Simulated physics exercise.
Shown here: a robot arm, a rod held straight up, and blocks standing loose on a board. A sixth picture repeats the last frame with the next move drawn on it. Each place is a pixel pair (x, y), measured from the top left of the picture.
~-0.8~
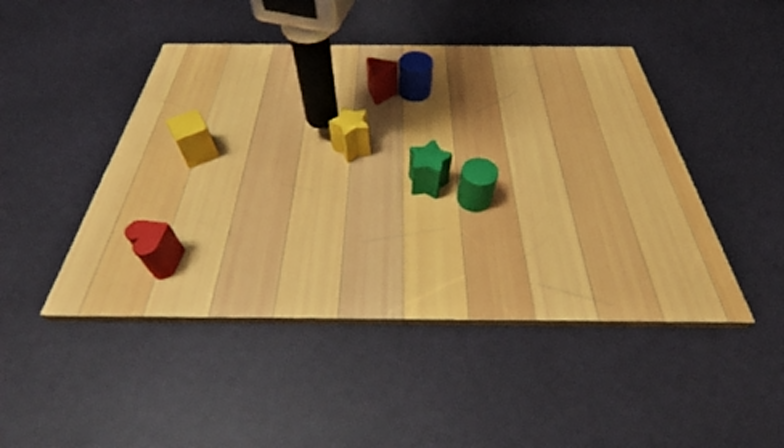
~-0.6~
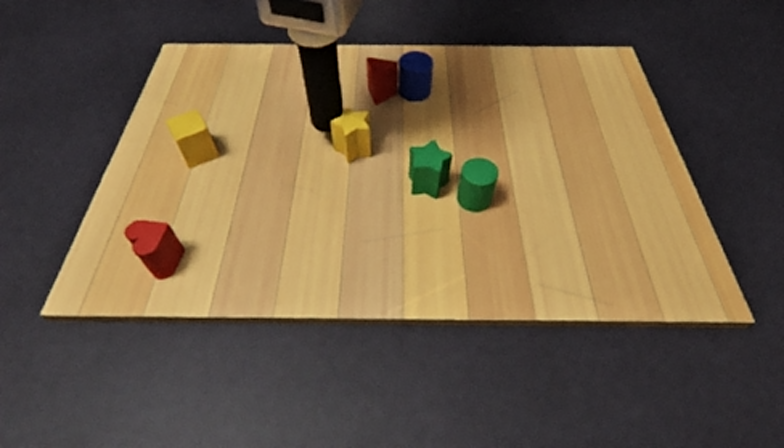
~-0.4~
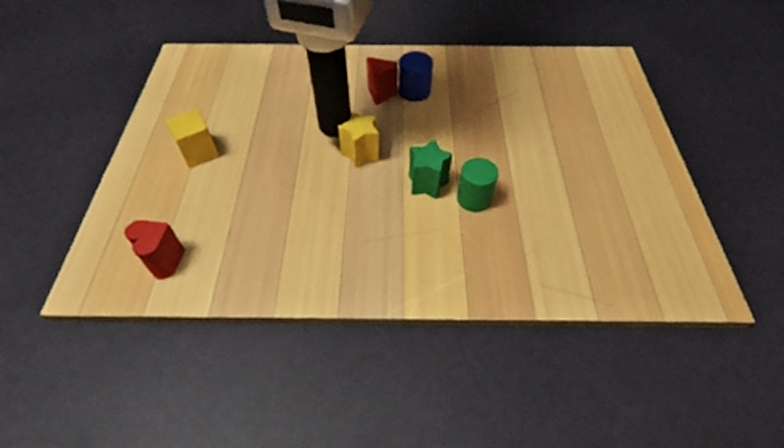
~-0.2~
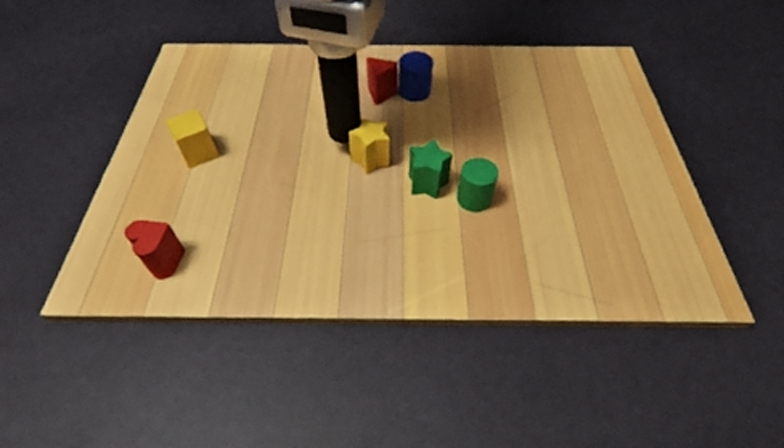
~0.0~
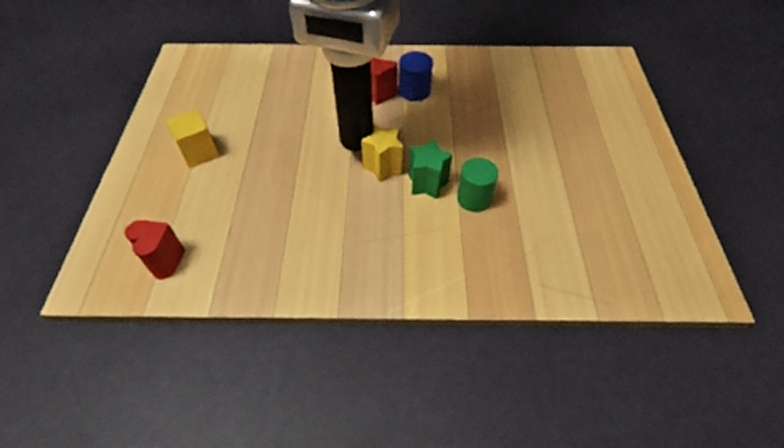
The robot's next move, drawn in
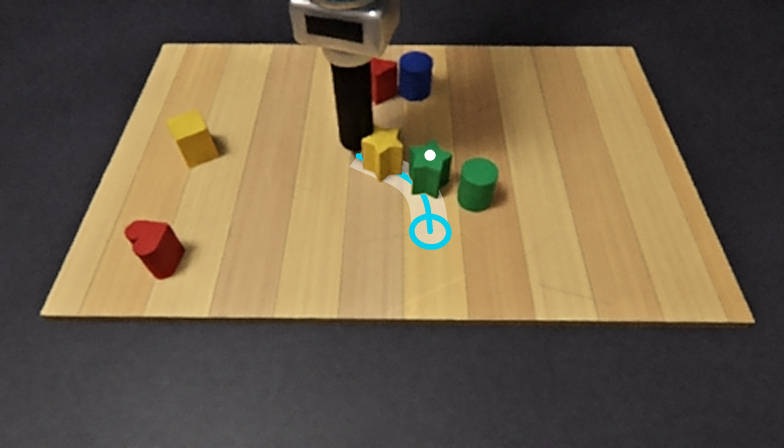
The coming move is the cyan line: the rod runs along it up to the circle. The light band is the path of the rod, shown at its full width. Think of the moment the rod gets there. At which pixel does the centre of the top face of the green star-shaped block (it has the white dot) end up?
The middle of its upper face will lie at (500, 196).
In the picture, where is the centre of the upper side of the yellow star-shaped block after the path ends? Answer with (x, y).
The yellow star-shaped block ends near (469, 213).
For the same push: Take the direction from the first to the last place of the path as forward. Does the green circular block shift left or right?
Leftward.
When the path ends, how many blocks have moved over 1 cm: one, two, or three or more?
That makes 3 blocks or more.
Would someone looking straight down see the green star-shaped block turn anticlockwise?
Short answer: Yes.
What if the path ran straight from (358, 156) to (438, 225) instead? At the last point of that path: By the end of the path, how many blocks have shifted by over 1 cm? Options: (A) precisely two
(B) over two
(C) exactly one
My answer is option B.
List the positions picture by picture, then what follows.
In the first frame, rod's lower end at (322, 119); yellow star-shaped block at (350, 119); green star-shaped block at (430, 155); green circular block at (480, 171).
In the second frame, rod at (328, 122); blocks still.
In the third frame, rod at (336, 127); yellow star-shaped block at (360, 125).
In the fourth frame, rod at (345, 133); yellow star-shaped block at (370, 131).
In the fifth frame, rod at (357, 140); yellow star-shaped block at (383, 138); green star-shaped block at (430, 155); green circular block at (480, 171).
Drawn move, from (358, 156) over (394, 171) and (423, 195) to (430, 231); the dot is on the green star-shaped block.
What follows on the original path. One third of the way, rod at (395, 156); yellow star-shaped block at (422, 157); green star-shaped block at (457, 163); green circular block at (491, 174).
Two thirds of the way, rod at (425, 181); yellow star-shaped block at (455, 183); green star-shaped block at (494, 183), turned 30° anticlockwise; green circular block at (530, 184).
At the end, rod at (432, 217); yellow star-shaped block at (469, 213), turned 15° anticlockwise; green star-shaped block at (500, 196), turned 70° anticlockwise; green circular block at (535, 183).
